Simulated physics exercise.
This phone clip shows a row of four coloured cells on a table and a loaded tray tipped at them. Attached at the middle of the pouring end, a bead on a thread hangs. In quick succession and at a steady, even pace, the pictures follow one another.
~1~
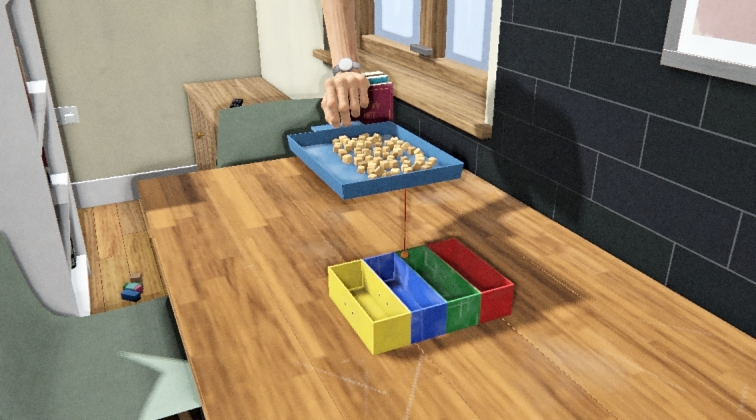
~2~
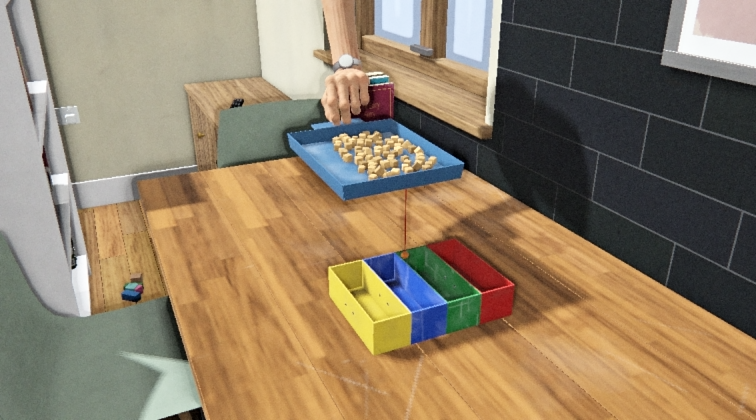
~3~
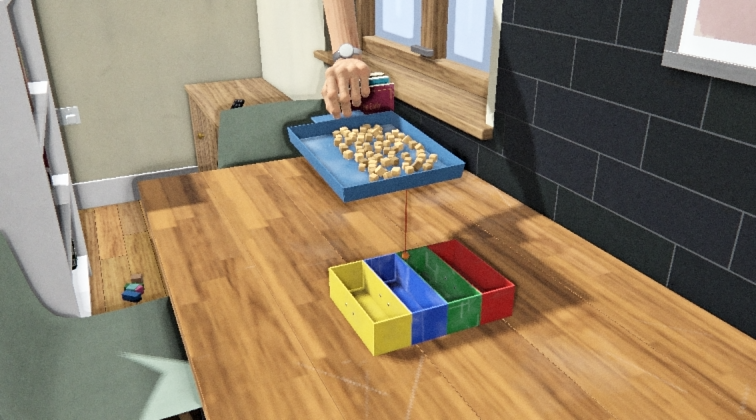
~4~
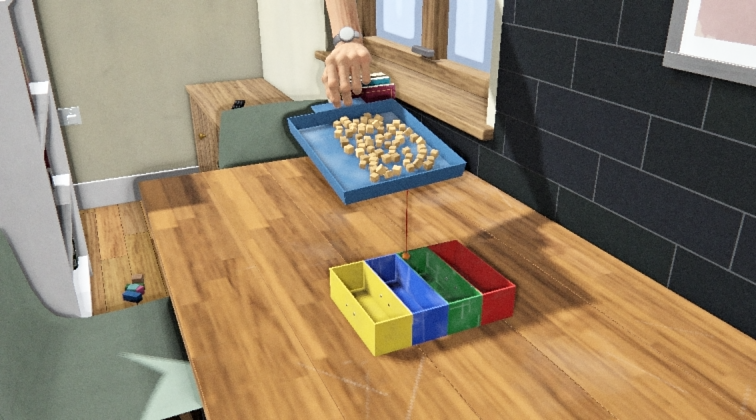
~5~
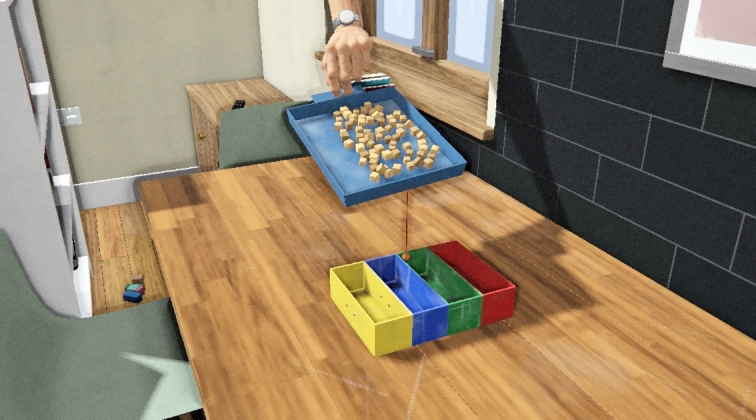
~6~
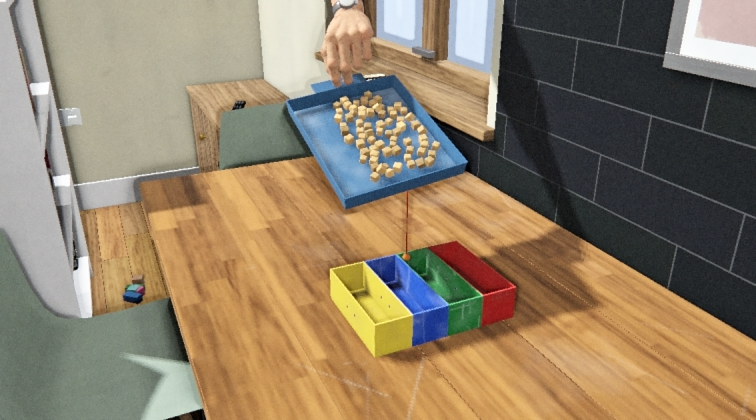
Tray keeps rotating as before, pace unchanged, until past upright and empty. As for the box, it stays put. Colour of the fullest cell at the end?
Yellow.
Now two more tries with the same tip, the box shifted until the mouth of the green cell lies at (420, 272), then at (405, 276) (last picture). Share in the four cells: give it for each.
About 90 in a hundred, then about 100 in a hundred.
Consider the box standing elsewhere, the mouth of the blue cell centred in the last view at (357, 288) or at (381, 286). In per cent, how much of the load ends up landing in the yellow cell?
10 per cent the first time, 30 per cent the second time.
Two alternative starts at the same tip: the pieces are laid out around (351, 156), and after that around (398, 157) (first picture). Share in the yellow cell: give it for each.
Roughly 50 per cent, then 40 per cent.
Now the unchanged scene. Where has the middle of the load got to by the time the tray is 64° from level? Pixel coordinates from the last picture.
I'd mark it close to (378, 172).
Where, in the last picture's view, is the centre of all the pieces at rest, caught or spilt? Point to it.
Near (382, 320).
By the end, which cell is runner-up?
Second place goes to the blue one.
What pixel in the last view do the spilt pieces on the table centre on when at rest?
(308, 358), roughly.
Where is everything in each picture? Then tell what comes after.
In the first picture, corners of the pouring end at (344, 184) and (461, 163), level; middle of the load at (377, 155), small wooden cubes; bead on its thread at (405, 255); yellow cell at (392, 330); blue cell at (428, 320); green cell at (463, 310); red cell at (496, 301).
In the second picture, corners of the pouring end at (344, 184) and (461, 163), level; middle of the load at (378, 154).
In the third picture, corners of the pouring end at (344, 187) and (462, 163), tipped barely, lowest at the left corner; middle of the load at (378, 150).
In the fourth picture, corners of the pouring end at (345, 190) and (463, 162), tipped a little, lowest at the left corner; middle of the load at (379, 144).
In the fifth picture, corners of the pouring end at (346, 194) and (464, 161), tipped clearly, lowest at the left corner; middle of the load at (379, 138).
In the sixth picture, corners of the pouring end at (346, 197) and (465, 161), tipped clearly, lowest at the left corner; middle of the load at (380, 132); yellow cell at (393, 333); blue cell at (430, 323); green cell at (465, 313); red cell at (498, 303).
Soon, tray tipped steeply; all on the tray.
A while on, tray tipped past a quarter turn; most on the tray; a small part in the yellow cell; a stray few in the blue cell; a small part falling or outside the box.
Towards the end, tray tipped past a quarter turn; about half in the yellow cell; about a quarter in the blue cell; a small part in the green cell; about a quarter falling or outside the box.
Finally, tray tipped past a quarter turn; about half in the yellow cell; about a quarter in the blue cell; a small part in the green cell; none in the red cell; about a quarter outside the box.
